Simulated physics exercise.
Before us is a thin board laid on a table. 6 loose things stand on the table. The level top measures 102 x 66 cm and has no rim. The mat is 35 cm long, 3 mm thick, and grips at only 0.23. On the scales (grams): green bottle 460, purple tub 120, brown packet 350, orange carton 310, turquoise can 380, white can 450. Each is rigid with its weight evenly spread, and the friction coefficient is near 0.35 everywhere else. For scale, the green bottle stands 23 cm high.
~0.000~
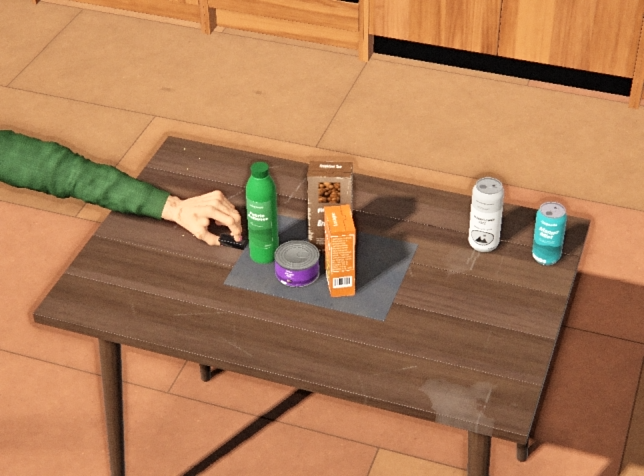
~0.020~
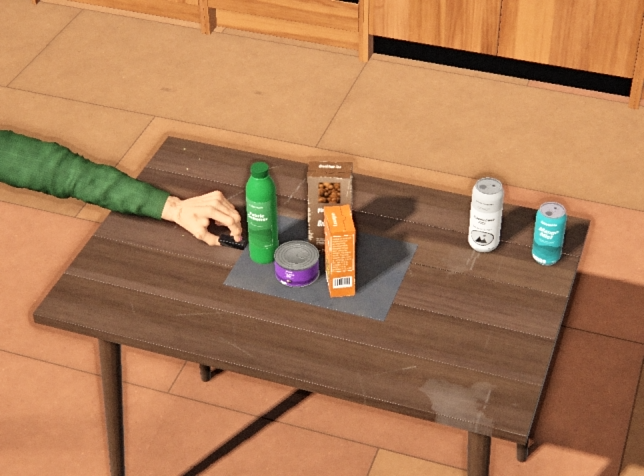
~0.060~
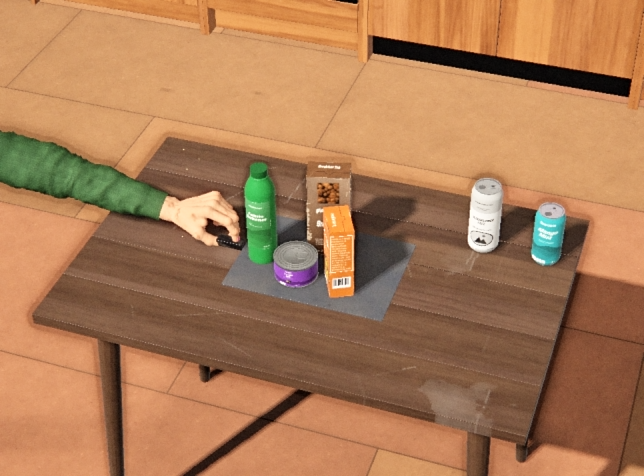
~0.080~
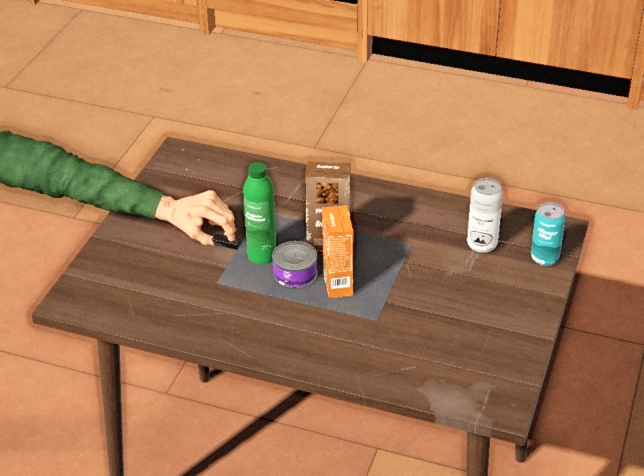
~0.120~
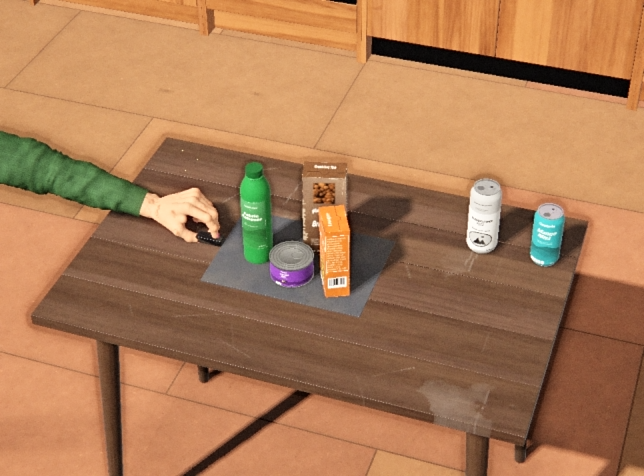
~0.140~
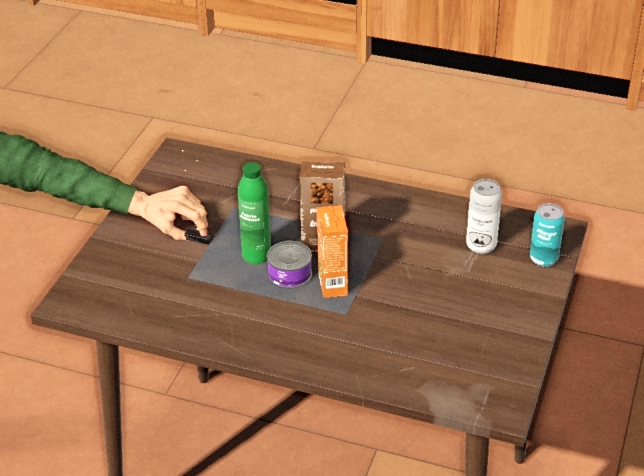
In a room with a tan tiled floor and wooden cabinets, a dark plank-topped table is seen from above at an angle by a still camera. A green bottle, purple tub, brown packet and orange carton stand on a grey mat, with white and turquoise cans to the right. A green-sleeved hand stays nearly still at first, then draws the mat left, its items shifting slightly with it.
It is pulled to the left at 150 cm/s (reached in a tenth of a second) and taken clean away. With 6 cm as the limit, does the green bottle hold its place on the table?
The green bottle gets shifted.
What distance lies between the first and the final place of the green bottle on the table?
About 37 cm.
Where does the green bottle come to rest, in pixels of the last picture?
Near (111, 213).
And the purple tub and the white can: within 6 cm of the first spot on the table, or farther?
The purple tub leaves its spot; the white can holds its spot.
By 0.24 s, 22 cm of pull; green bottle 5 cm from its spot near (239, 209); brown packet 5 cm from its spot; orange carton 4 cm from its spot.
By 0.34 s, 38 cm of pull; green bottle 11 cm from its spot near (213, 204); purple tub 10 cm from its spot; orange carton tilted 7°.
By 0.54 s, 68 cm of pull; green bottle tilted 24° near (154, 191); purple tub 13 cm from its spot; brown packet 7 cm from its spot.
By 0.74 s, 92 cm of pull; green bottle on its side near (112, 213); purple tub 13 cm from its spot; brown packet 7 cm from its spot.
When it is over (1.9 s), lying over on the table, green bottle; not toppled but over 6 cm from the start, purple tub and brown packet; the other 3 within 6 cm of the start. End places, in pixels of the last picture, green bottle near (111, 214).
